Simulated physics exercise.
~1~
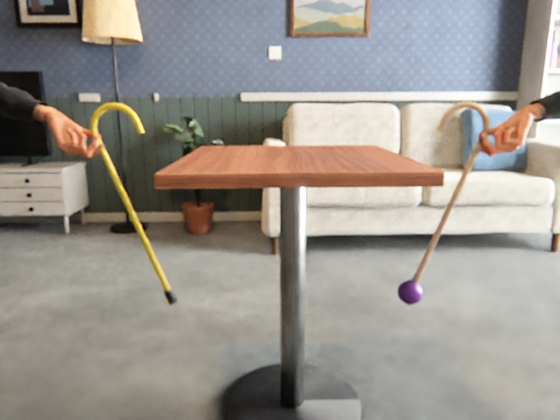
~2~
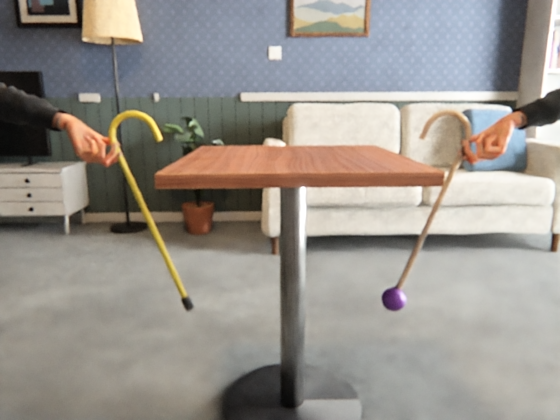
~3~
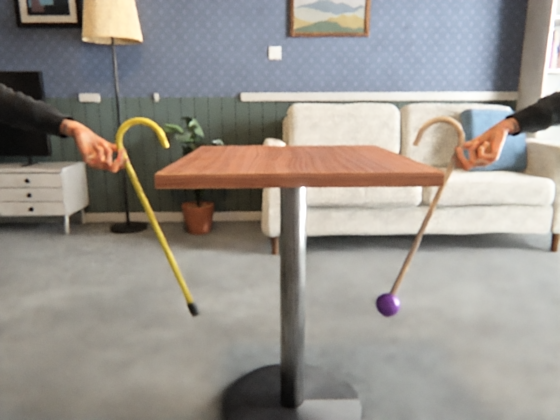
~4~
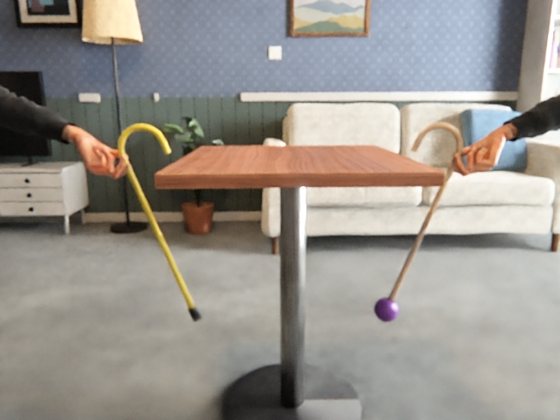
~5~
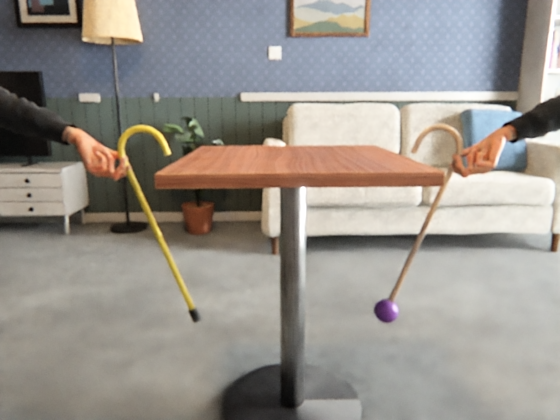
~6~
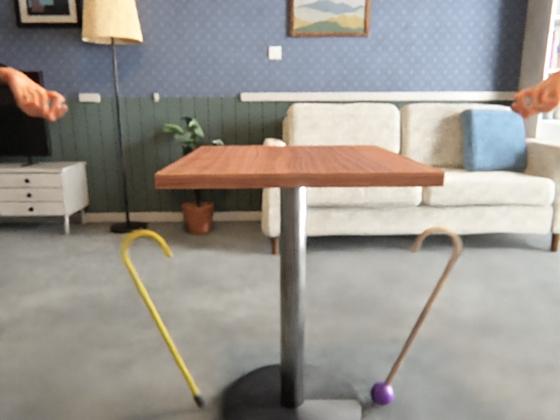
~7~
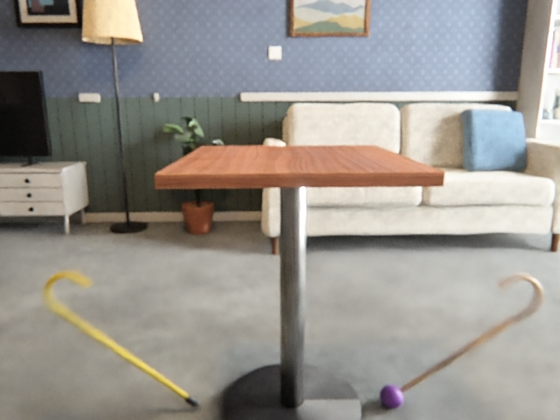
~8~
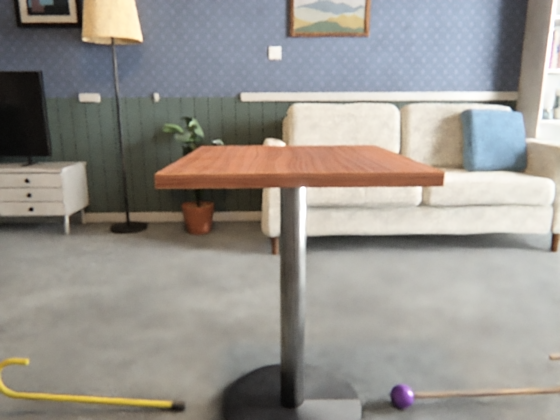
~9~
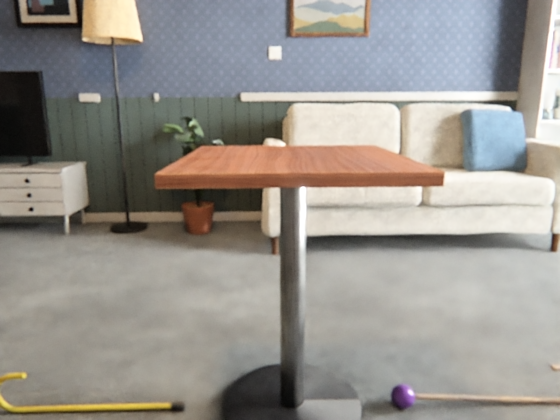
A yellow cane and a tan hooked stick with a purple ball at its lower end are held by two hands on either side of a wooden-topped pedestal table, seen from the front in a living room with a cream sofa, lamp and plant. The hands carry them inward and slightly down, the cane from the left and the stick from the right, then pause. Both hands let go and draw back. The two drop upright to the floor, then tip outward, away from the table. They end lying on the grey floor at opposite sides.
